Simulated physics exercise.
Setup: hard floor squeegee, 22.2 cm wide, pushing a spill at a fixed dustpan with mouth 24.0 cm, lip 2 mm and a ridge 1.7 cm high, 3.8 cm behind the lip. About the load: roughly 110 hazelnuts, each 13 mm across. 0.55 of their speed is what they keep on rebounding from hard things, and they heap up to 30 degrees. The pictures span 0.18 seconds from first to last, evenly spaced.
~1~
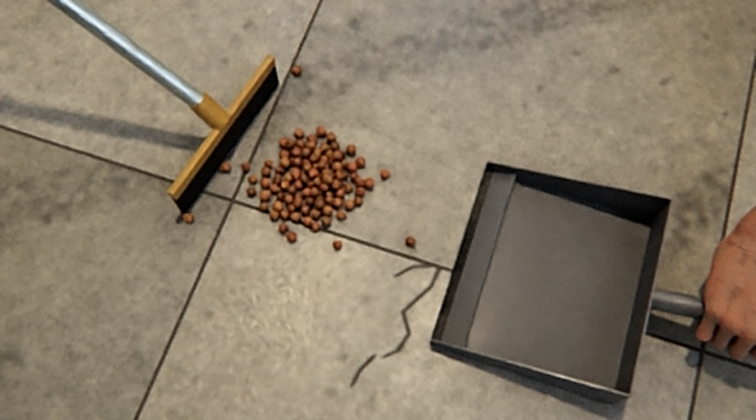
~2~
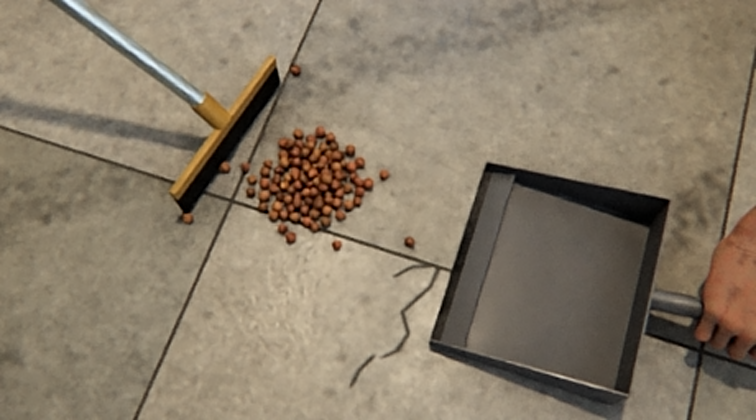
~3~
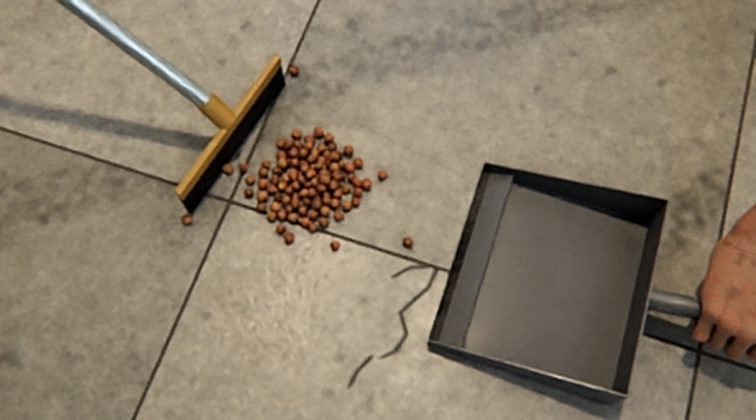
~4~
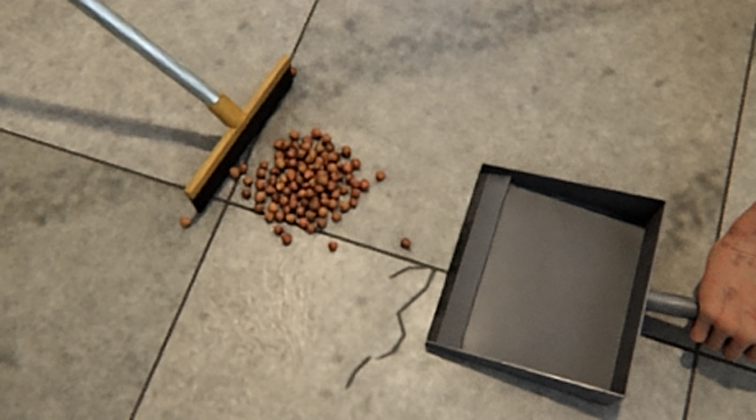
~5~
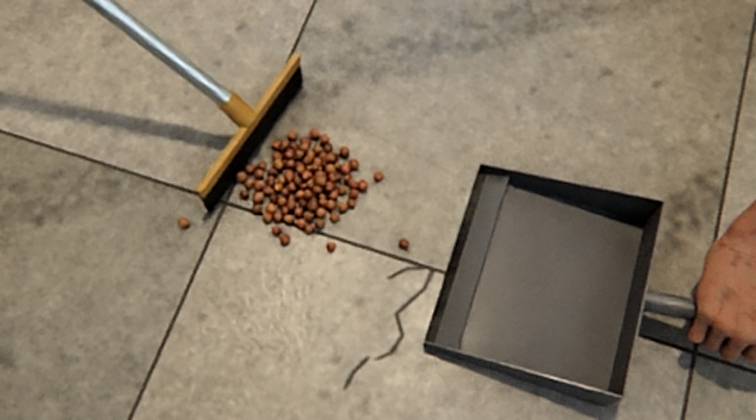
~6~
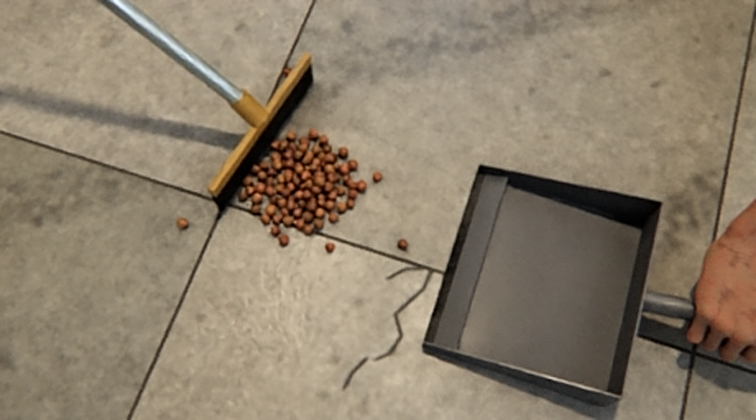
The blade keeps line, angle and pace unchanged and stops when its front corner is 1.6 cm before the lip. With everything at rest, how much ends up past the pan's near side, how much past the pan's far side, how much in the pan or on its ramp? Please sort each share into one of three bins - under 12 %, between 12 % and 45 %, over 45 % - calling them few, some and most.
Near side: Few. Far side: Some. Pan: Few.
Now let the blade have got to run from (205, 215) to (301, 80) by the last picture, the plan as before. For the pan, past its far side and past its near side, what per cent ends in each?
Final per cent - pan 20, far 5, near 10.
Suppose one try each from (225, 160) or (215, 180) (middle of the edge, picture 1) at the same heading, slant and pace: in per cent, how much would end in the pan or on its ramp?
First try about 0 per cent, second about 5 per cent.
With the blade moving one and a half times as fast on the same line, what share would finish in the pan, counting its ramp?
Near 0 %.
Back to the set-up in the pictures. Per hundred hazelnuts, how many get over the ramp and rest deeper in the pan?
Around 0 percent.
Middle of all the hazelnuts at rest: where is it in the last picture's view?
Centre at rest: Approx. (398, 221) px.
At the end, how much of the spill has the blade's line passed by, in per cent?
My guess is close to 55 per cent.
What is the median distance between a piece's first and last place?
Roughly 12 cm.
Then, 0.29 s after the last picture, middle of the blade 16 cm from the lip; 0 % over the lip, far side 5 %, near side 0 %.
Then, 0.50 s after the last picture, middle of the blade 8 cm from the lip; 0 % over the lip, far side 15 %, near side 0 %.
Then, 0.81 s after the last picture, middle of the blade 4 cm from the lip; 0 % over the lip, far side 15 %, near side 0 %.
In the end, near side 0 %, far side 15 %, pan 0 %, in front of the lip or behind the blade 85 %.
